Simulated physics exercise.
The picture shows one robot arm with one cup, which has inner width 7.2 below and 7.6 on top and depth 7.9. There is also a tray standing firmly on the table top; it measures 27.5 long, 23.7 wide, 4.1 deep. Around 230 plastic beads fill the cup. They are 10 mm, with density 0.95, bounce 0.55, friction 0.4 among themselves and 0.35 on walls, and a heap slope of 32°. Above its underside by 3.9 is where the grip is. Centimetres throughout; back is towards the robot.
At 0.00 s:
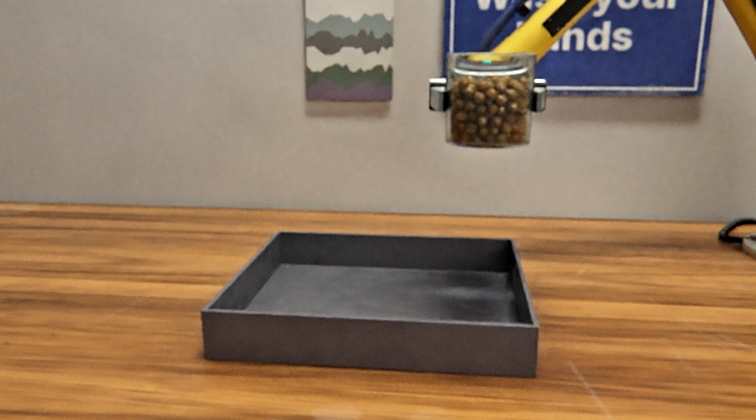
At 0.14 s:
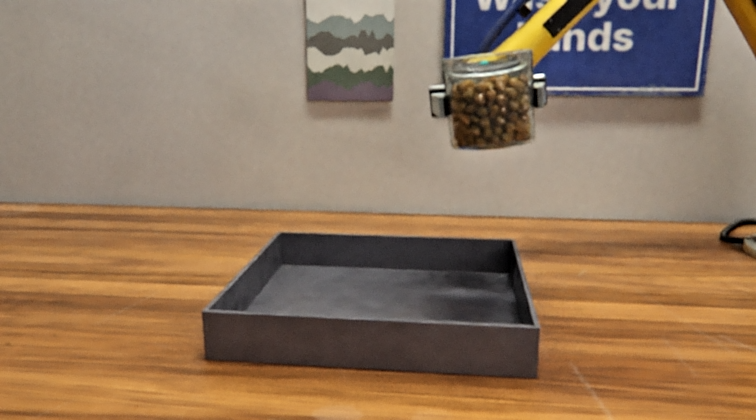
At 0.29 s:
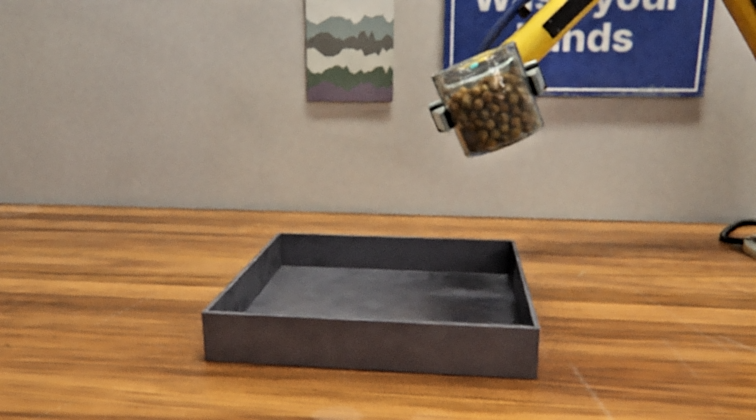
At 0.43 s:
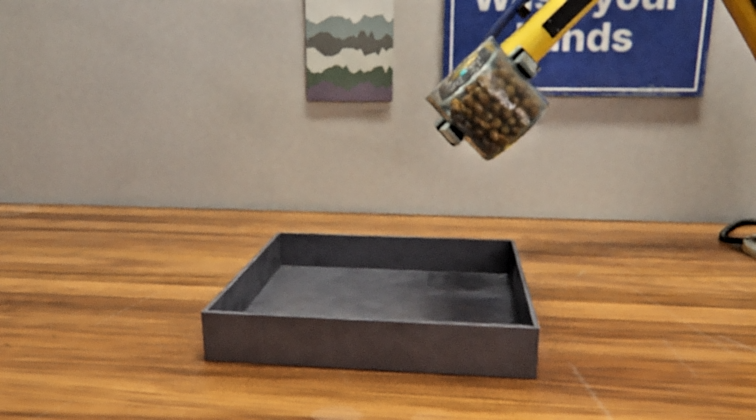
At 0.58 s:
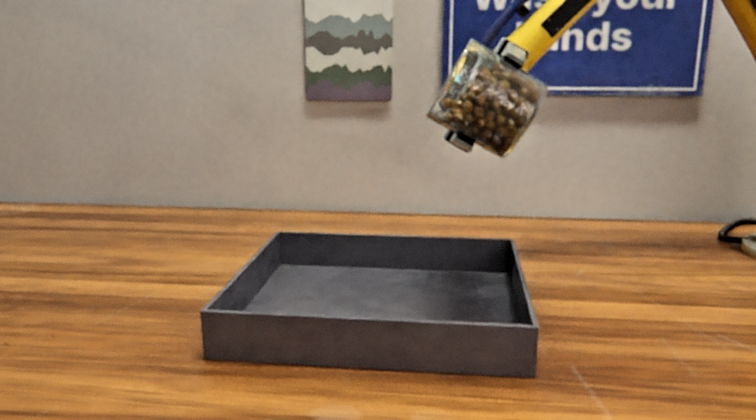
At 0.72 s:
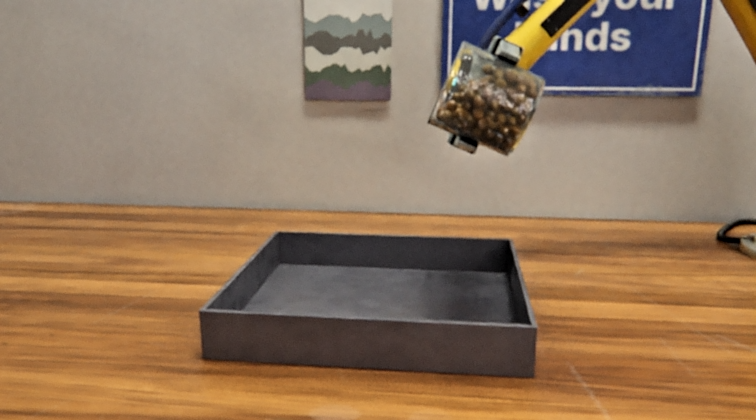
A yellow robot arm gradually tilts a clear cup of brown beads above a gray tray.
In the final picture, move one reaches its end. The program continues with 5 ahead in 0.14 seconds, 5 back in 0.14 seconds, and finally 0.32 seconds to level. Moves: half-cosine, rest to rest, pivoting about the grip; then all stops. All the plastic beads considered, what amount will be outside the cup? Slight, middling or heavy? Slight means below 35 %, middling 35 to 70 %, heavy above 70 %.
Slight.
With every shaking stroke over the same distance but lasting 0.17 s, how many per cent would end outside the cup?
Roughly 15 percent then.
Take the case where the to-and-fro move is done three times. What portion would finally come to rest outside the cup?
Roughly 55 percent.
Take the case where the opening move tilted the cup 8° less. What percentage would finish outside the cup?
About 15 percent.
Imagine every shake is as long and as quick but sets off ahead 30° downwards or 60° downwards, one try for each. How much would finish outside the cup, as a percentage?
Result: Approx. 10 % and 0 %, one try each.
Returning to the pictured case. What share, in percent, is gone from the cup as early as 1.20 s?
Close to 25 per cent of the load is out at that point.
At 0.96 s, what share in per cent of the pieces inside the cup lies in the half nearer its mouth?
My estimate is near 65 per cent.
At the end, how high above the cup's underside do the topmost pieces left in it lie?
I'd put it at close to 6.0 centimetres.
After 0.96 s, tilted 67° forward, highest piece 23 above the table; 204 in the cup, 26 in flight or on a rim.
After 1.20 s, tilted 21° forward, highest piece 25 above the table; 168 in the cup, 57 in the tray, 5 in flight or on a rim.
After 1.52 s, level, highest piece 23 above the table; 168 in the cup, 61 in the tray, 1 on the table or floor.
After 2.57 s, level, highest piece 23 above the table; 168 in the cup, 61 in the tray, 1 on the table or floor.
In the end, 168 in the cup, 61 in the tray, 1 on the table or floor. That is 27 % outside the cup.
